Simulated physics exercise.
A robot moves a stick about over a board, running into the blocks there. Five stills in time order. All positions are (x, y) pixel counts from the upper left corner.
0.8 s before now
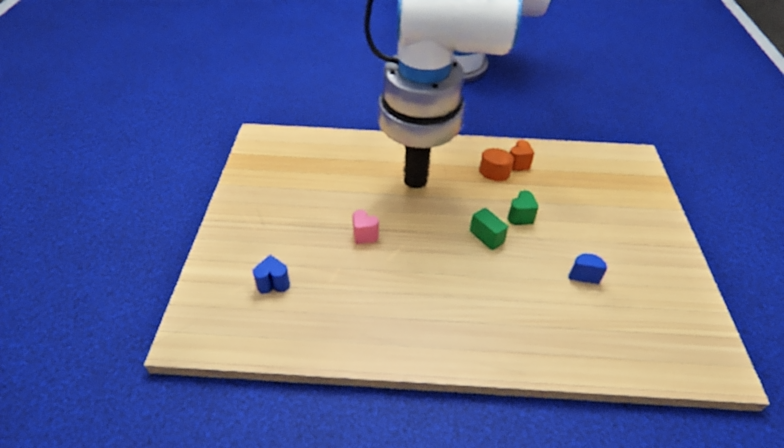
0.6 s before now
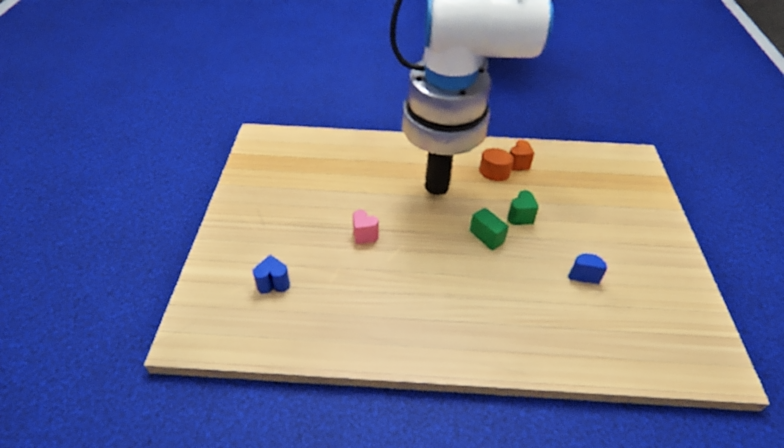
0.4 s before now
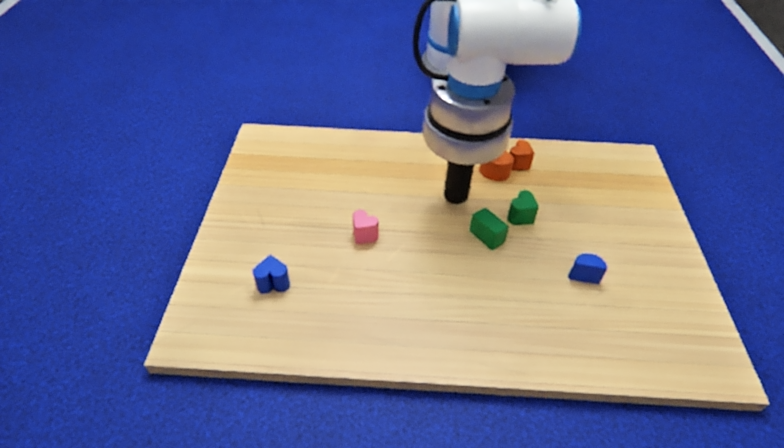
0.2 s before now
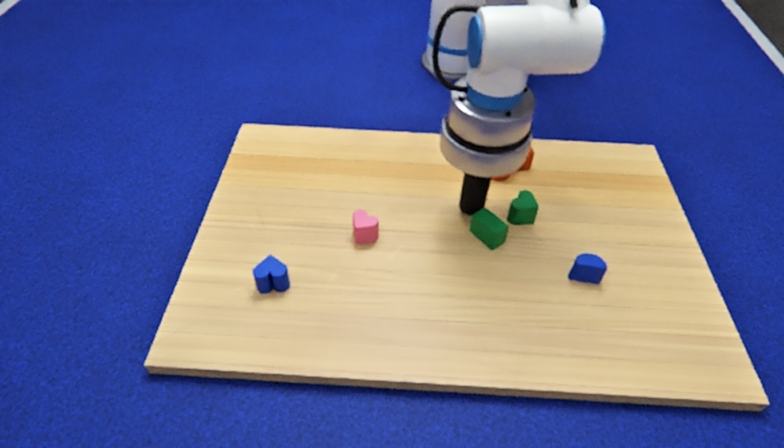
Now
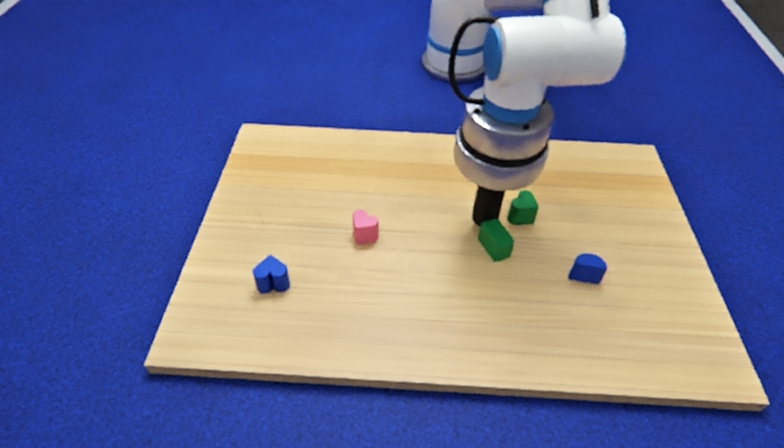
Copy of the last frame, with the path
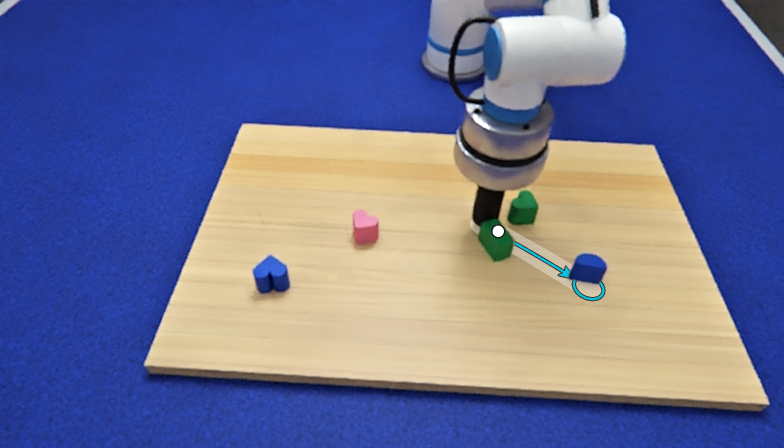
The clip opens on a robot arm holding a black stick over a wooden board scattered with pink, blue, green and orange blocks. The arm moves the stick rightward and toward the viewer, past the orange blocks, then nudges the green rectangular block slightly, turning it beside the green heart.
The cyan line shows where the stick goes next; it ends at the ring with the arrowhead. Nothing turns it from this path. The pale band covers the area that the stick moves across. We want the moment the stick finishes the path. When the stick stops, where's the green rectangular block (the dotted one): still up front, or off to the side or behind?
I predict the stick has moved past it.
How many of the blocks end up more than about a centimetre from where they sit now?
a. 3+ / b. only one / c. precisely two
(c)
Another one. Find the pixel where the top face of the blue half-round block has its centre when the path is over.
Just about (622, 269).
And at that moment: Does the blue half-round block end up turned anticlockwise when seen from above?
Final answer: Yes.
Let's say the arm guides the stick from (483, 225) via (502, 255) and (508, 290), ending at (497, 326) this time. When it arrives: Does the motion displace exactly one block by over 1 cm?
That would be a yes.
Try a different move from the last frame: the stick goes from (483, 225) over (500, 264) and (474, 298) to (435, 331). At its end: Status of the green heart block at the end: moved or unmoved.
Once the stick is done, the green heart block remains in the old spot.
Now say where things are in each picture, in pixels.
Stick's lower end (416, 181); green rectangular block (491, 220); green heart block (525, 200); blue half-round block (592, 260), in the first frame.
Stick (437, 187); blocks still, in the second frame.
Stick (456, 196); blocks still, in the third frame.
Stick (471, 207); blocks still, in the fourth frame.
Stick (484, 219); green rectangular block (498, 231); green heart block (525, 200); blue half-round block (592, 260), in the fifth frame.
Drawn move, straight from (483, 225) to (589, 287); the dot is on the green rectangular block.
The first path, step by step. One third of the way, stick (519, 238); green rectangular block (512, 250), turned 60° clockwise.
Two thirds of the way, stick (555, 259); green rectangular block (512, 250), turned 60° clockwise.
At the end, stick (592, 281); green rectangular block (512, 250), turned 60° clockwise; green heart block still; blue half-round block (622, 269), turned 65° anticlockwise.
